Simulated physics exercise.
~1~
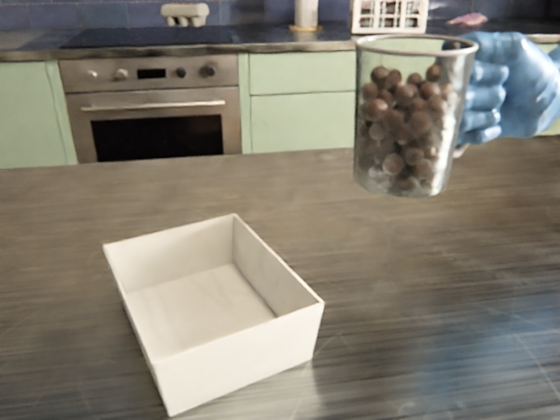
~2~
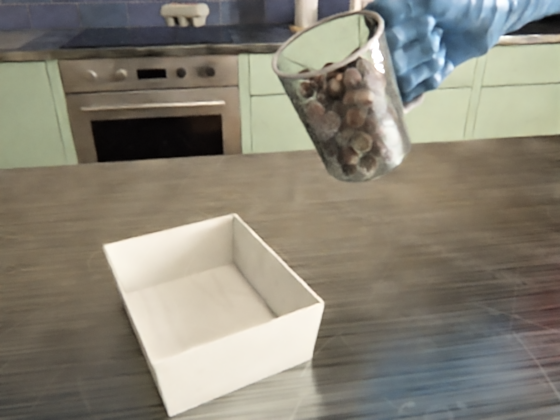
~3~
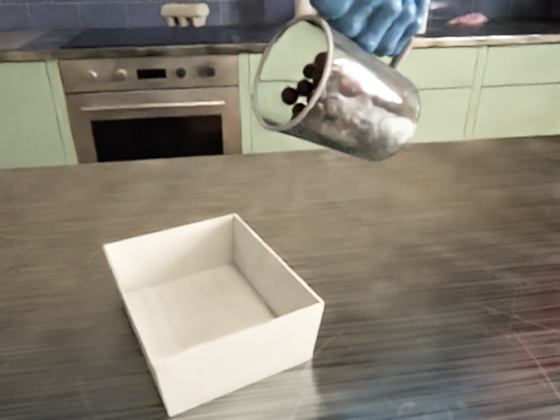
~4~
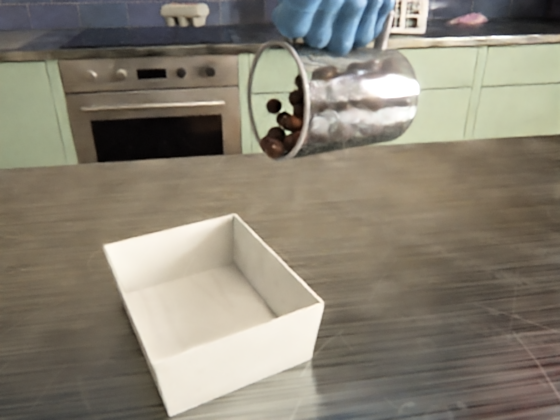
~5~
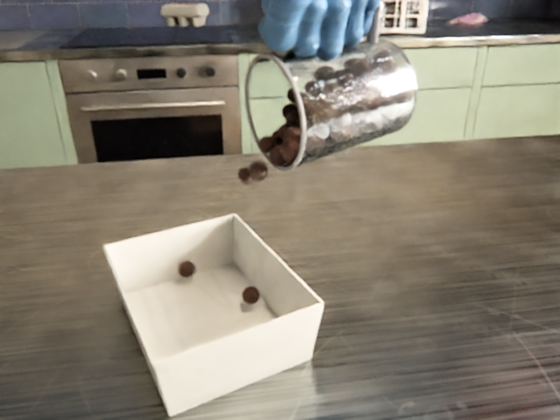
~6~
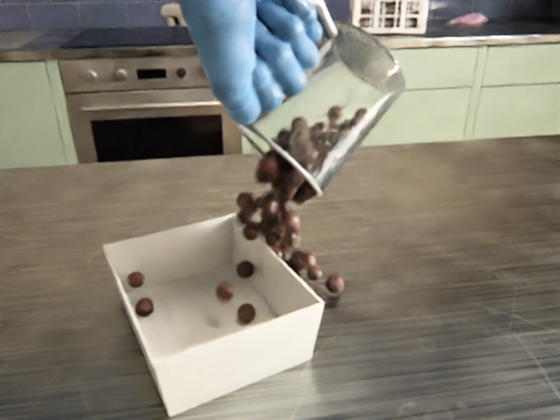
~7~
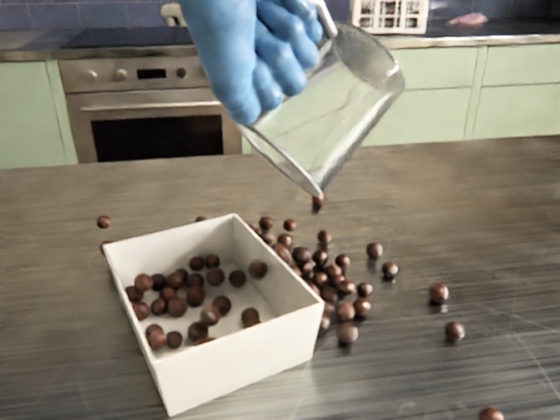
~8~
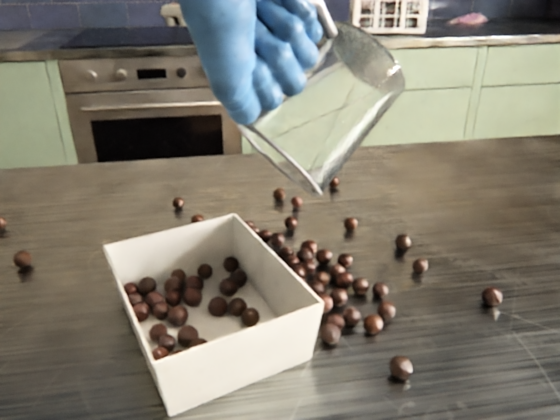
Gloved hand tipping a clear cup of brown balls, some landing in a white open box, most scattering across the table.
